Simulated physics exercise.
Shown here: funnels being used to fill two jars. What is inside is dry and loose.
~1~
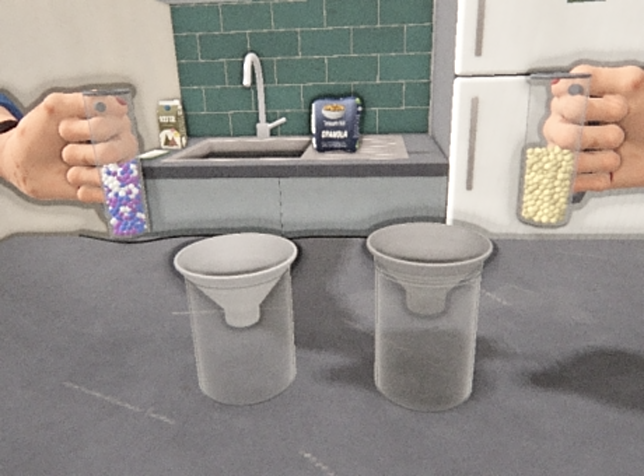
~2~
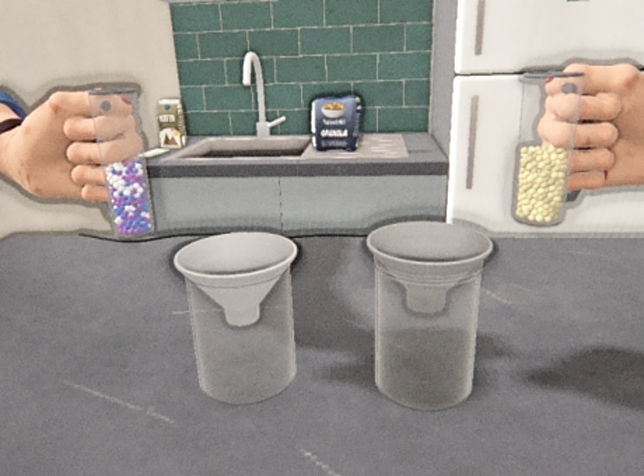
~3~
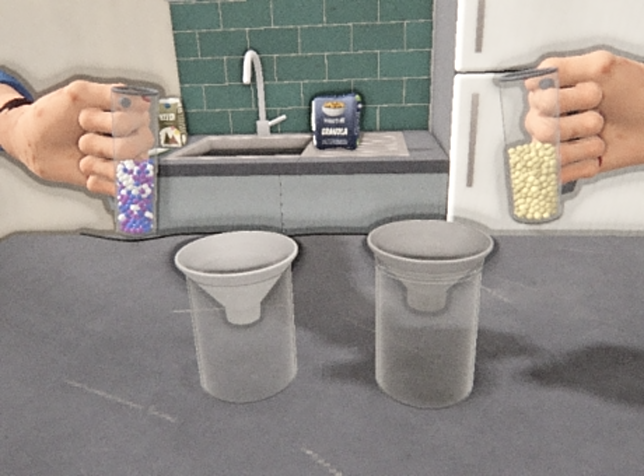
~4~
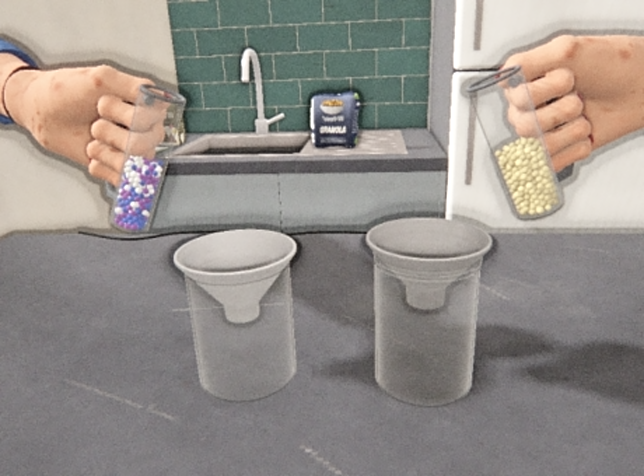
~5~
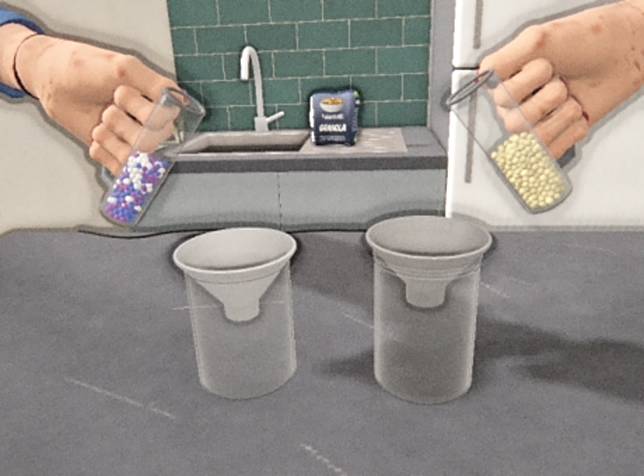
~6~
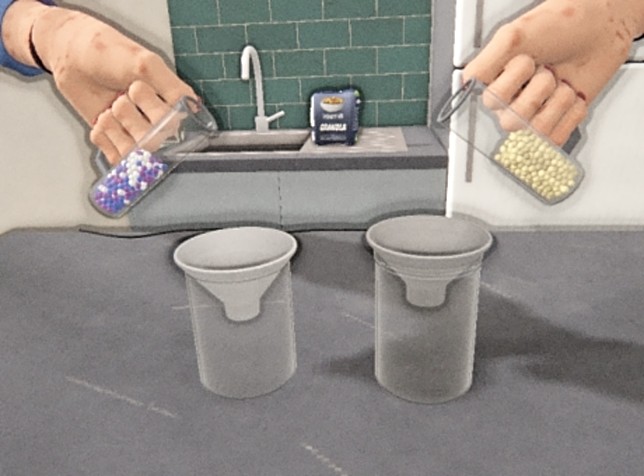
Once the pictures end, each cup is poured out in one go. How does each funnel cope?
In order: Left funnel: Drains completely, right: Drains completely.
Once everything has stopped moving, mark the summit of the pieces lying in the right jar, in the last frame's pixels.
About (449, 357).
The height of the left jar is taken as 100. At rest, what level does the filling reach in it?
Result: Roughly 10 per cent.
Then, 0.20 s past the last view, left, all still in the cup; right, all still in the cup.
Then, 0.45 s past the last view, left, all still in the cup; right, all still in the cup.
Then, 0.72 s past the last view, left, nearly all still in the cup, a small part in or over the funnel; right, nearly all still in the cup, a stray few in or over the funnel.
Finally, left, all down in the jar; right, all down in the jar.
